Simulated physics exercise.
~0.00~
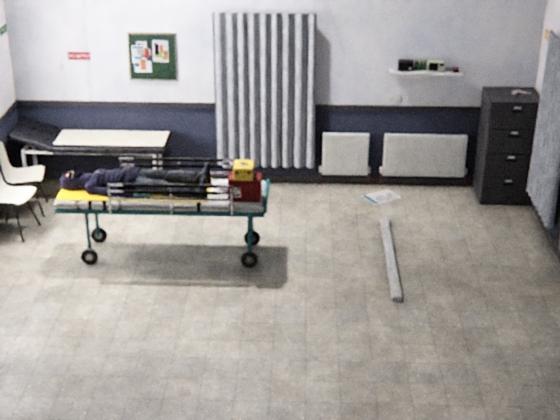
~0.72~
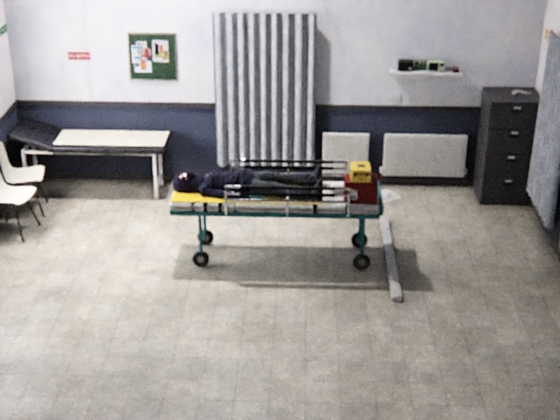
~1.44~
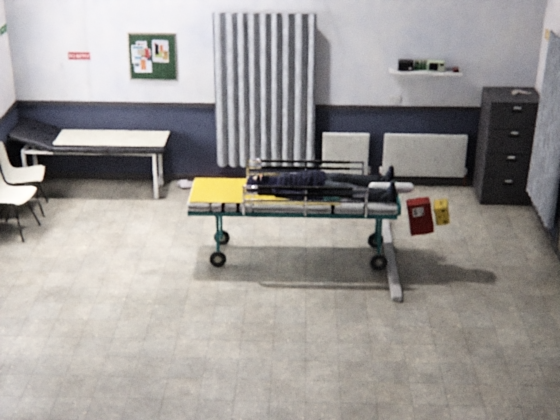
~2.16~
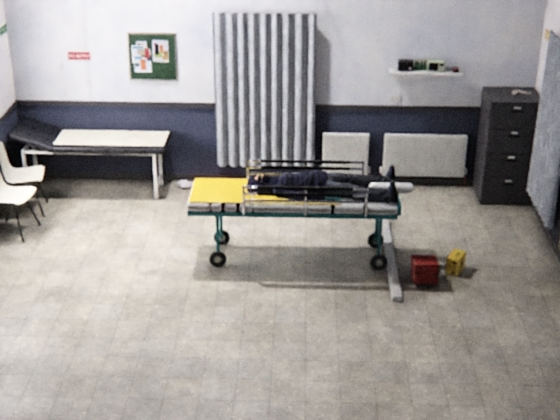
A trolley carrying a person lying flat rolled right across the room and stopped at a low sill, and the person slid toward its foot end but stayed on with a white bottle, while a red bag and yellow case tumbled to the floor.
